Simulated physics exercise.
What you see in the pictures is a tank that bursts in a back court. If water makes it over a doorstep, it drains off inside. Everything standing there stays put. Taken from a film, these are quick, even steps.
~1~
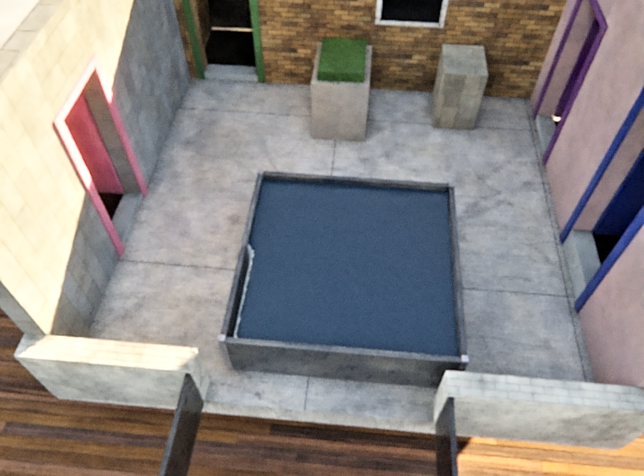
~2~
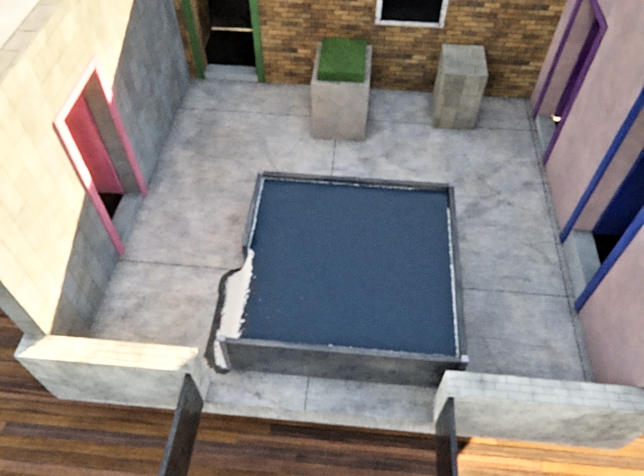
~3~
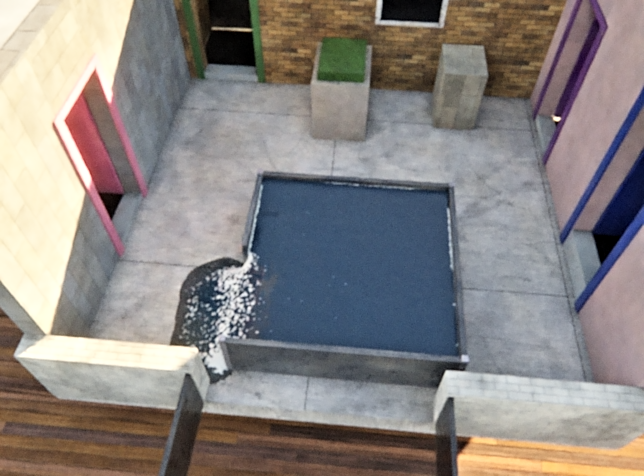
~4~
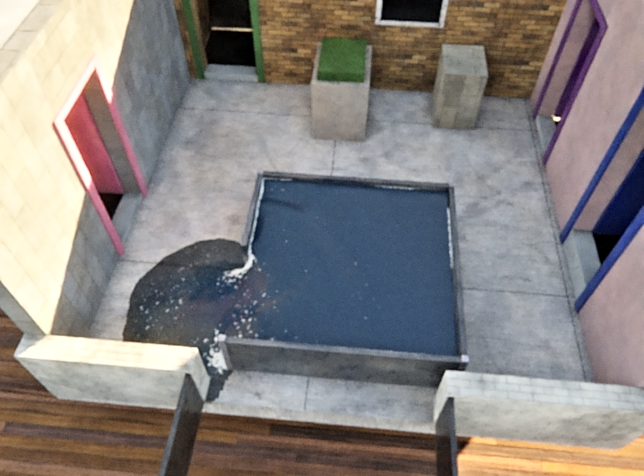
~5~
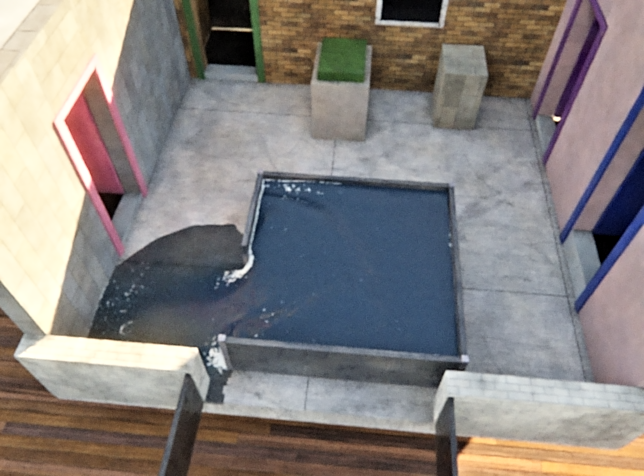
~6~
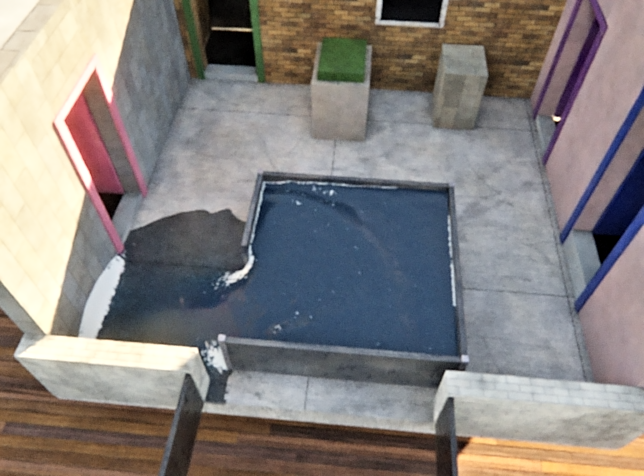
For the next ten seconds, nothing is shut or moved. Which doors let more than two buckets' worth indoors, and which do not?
The pink door lets more through; the green door lets more through; the blue door does not; the purple door does not.
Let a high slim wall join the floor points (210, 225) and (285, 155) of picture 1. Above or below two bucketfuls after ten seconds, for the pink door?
Here's how it goes: The pink door ends up swamped.
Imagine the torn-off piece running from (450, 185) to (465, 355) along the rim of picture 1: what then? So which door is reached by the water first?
I'd go with the one in blue.
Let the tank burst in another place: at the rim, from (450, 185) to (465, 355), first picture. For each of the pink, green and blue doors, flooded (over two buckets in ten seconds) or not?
The pink one falls short, the green one falls short and the blue one exceeds the limit.
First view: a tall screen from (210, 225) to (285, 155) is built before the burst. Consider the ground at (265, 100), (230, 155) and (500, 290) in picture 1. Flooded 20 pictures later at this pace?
Taking the points in order, they are inundated, inundated and high and dry.
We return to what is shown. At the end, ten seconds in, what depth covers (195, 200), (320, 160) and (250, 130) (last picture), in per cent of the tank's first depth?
Readings in sequence: 14, 12, 20 percent.
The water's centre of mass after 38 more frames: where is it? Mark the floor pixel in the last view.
About (282, 215).
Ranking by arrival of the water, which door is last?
Answer - the door marked blue.
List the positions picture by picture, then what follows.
The first frame shows still water in the open tank at (349, 258).
In the second frame, the front is at a hidden place, out from the gap at (242, 312).
In the third frame, water pours out at (242, 312) and has run to (202, 271).
In the fourth frame, water pours out at (242, 313) and has run to (145, 283).
In the fifth frame, water pours out at (242, 312) and has run to (113, 276).
In the sixth frame, the front is at (127, 241), out from the gap at (242, 312).
A moment on, water covers 15 % of the floor; the pink door under two buckets in, the green door not reached, the blue door not reached, the purple door not reached.
Next, water covers 25 % of the floor; the pink door over two buckets in, the green door not reached, the blue door not reached, the purple door not reached.
Then, water covers 50 % of the floor; the pink door over two buckets in, the green door over two buckets in, the blue door not reached, the purple door not reached.
Later, water covers 70 % of the floor; the pink door far over two buckets in, the green door far over two buckets in, the blue door not reached, the purple door wet at the sill, nothing in.
In the end, water covers 90 % of the floor; the pink door far over two buckets in, the green door far over two buckets in, the blue door wet at the sill, nothing in, the purple door wet at the sill, nothing in.
